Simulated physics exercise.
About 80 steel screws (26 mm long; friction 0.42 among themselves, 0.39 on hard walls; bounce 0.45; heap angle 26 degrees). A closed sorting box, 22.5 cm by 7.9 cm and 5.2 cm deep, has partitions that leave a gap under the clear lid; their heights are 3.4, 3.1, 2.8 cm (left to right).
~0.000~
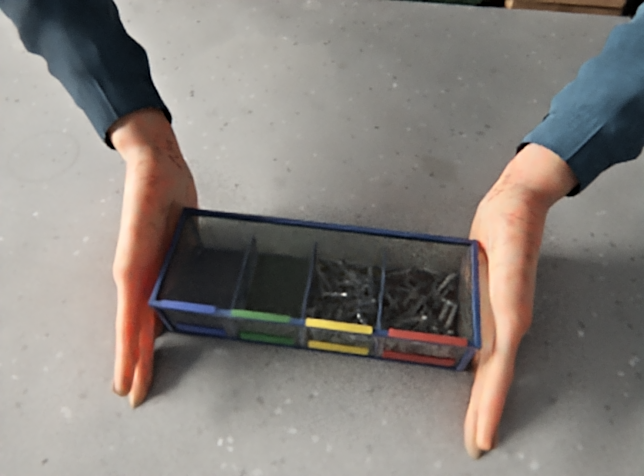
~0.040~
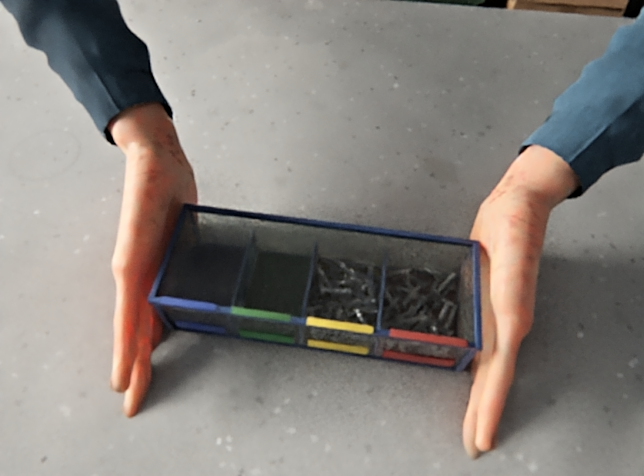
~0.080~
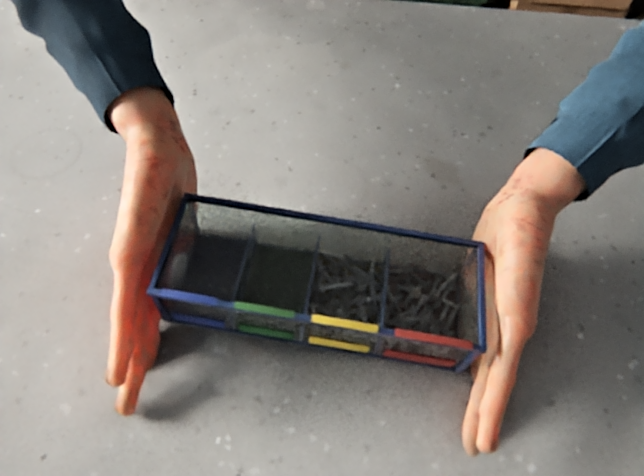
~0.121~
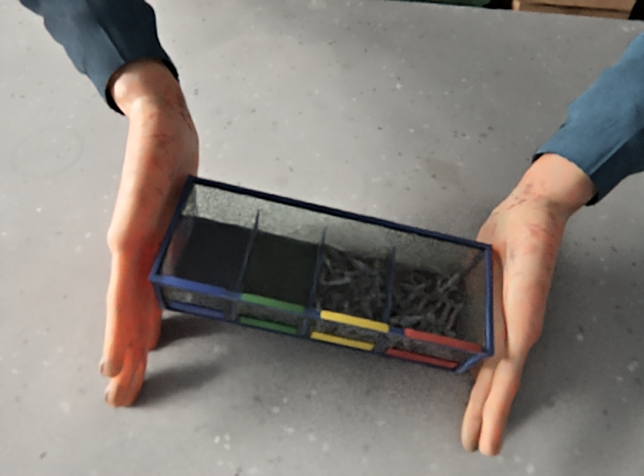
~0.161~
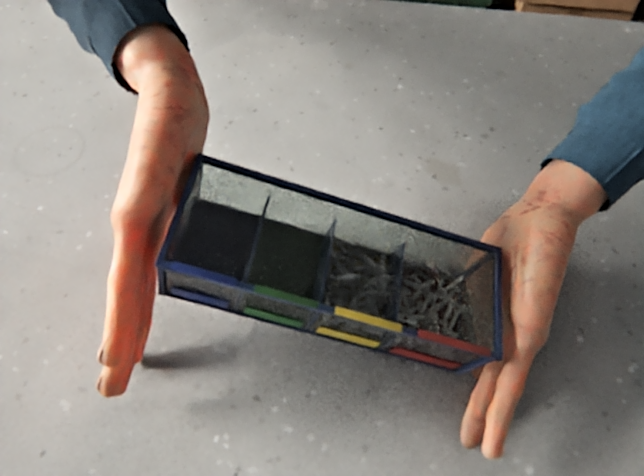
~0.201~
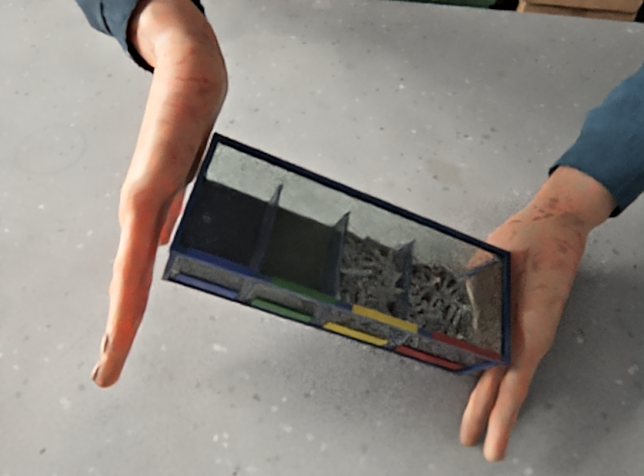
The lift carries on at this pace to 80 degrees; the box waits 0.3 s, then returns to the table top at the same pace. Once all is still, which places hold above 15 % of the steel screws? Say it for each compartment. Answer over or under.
Red compartment: Over; blue compartment: Under; green compartment: Under; yellow compartment: Over.
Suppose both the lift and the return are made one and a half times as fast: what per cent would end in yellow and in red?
Then: Yellow 35; red 65.
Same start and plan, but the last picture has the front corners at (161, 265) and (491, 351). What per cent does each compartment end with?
Red 60, blue 0, green 0, yellow 40.
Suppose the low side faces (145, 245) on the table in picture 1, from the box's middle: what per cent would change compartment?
About 45 per cent.
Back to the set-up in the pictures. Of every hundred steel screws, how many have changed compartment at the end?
About 15 per cent.
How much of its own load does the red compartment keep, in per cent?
Roughly 100 per cent.
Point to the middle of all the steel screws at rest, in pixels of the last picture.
At about (405, 316).
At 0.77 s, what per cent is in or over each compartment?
Red 55; blue 0; green 0; yellow 45.
Then, at 0.77 s, tilt 80 degrees; red 55 %, yellow 45 %.
Then, at 1.16 s, tilt 44 degrees; red 55 %, yellow 45 %.
Then, at 1.63 s, tilt 0 degrees; red 55 %, yellow 45 %.
By 2.1 s all is still; red 55 %, blue 0 %, green 0 %, yellow 45 %.
